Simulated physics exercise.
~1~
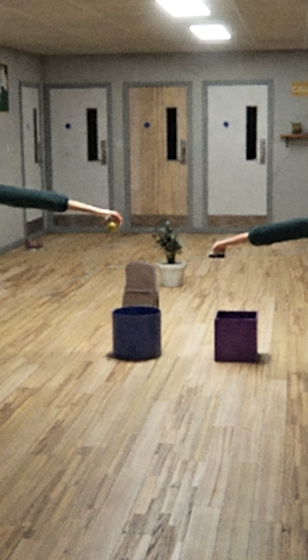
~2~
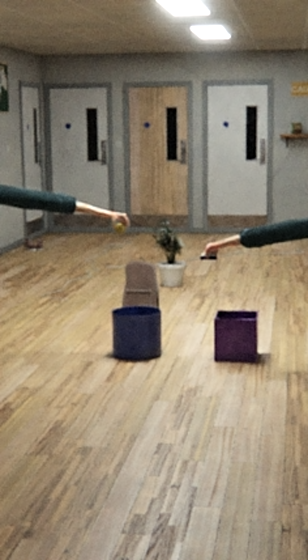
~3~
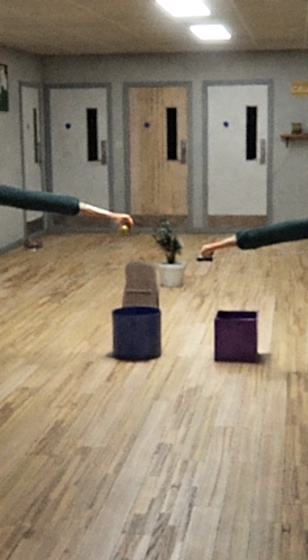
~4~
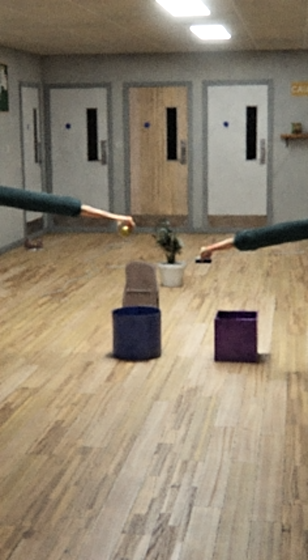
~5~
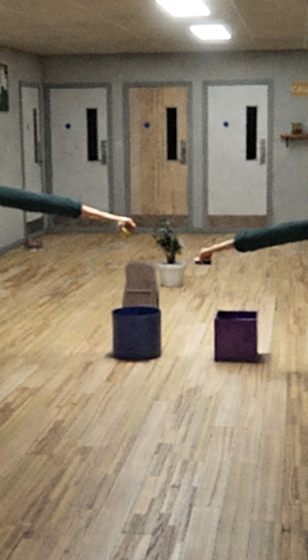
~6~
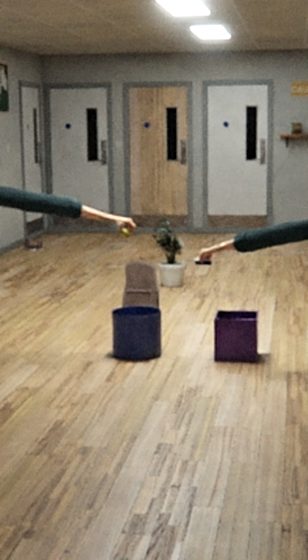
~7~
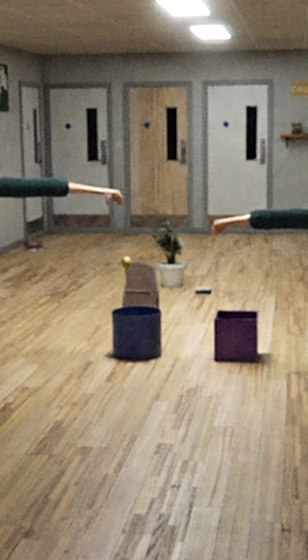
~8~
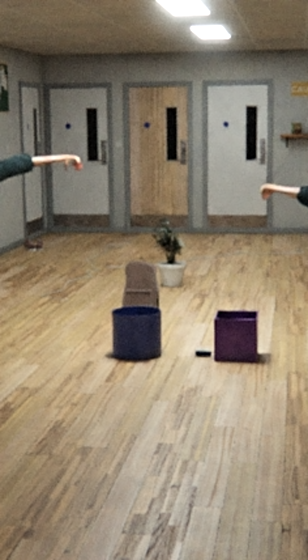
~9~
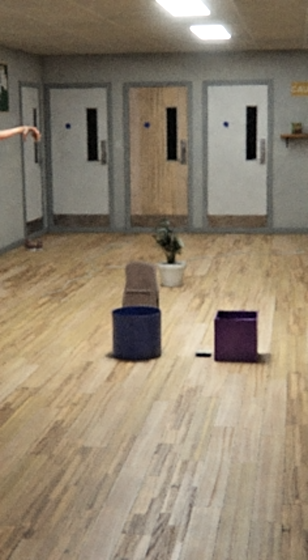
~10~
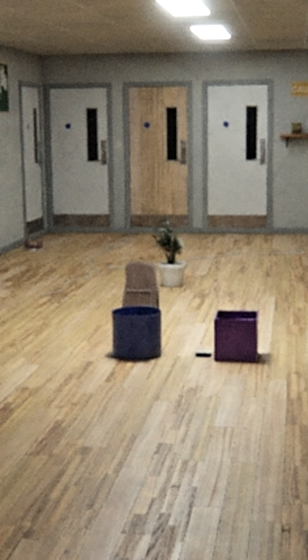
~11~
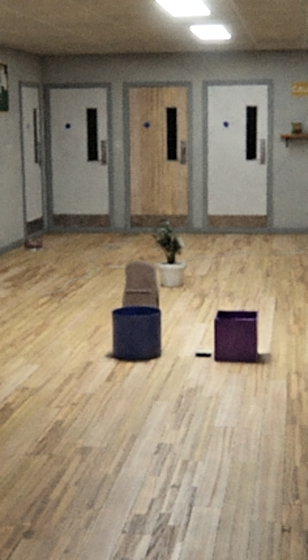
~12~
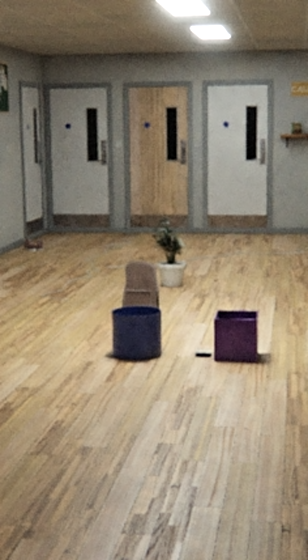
In a wood-floored room with three doors along the back wall, two hands hold a small yellow ball-like object and a dark blue block above two bins, then release them and withdraw. The yellow object drops into the left bin, while the block lands on the floor beside the right one.
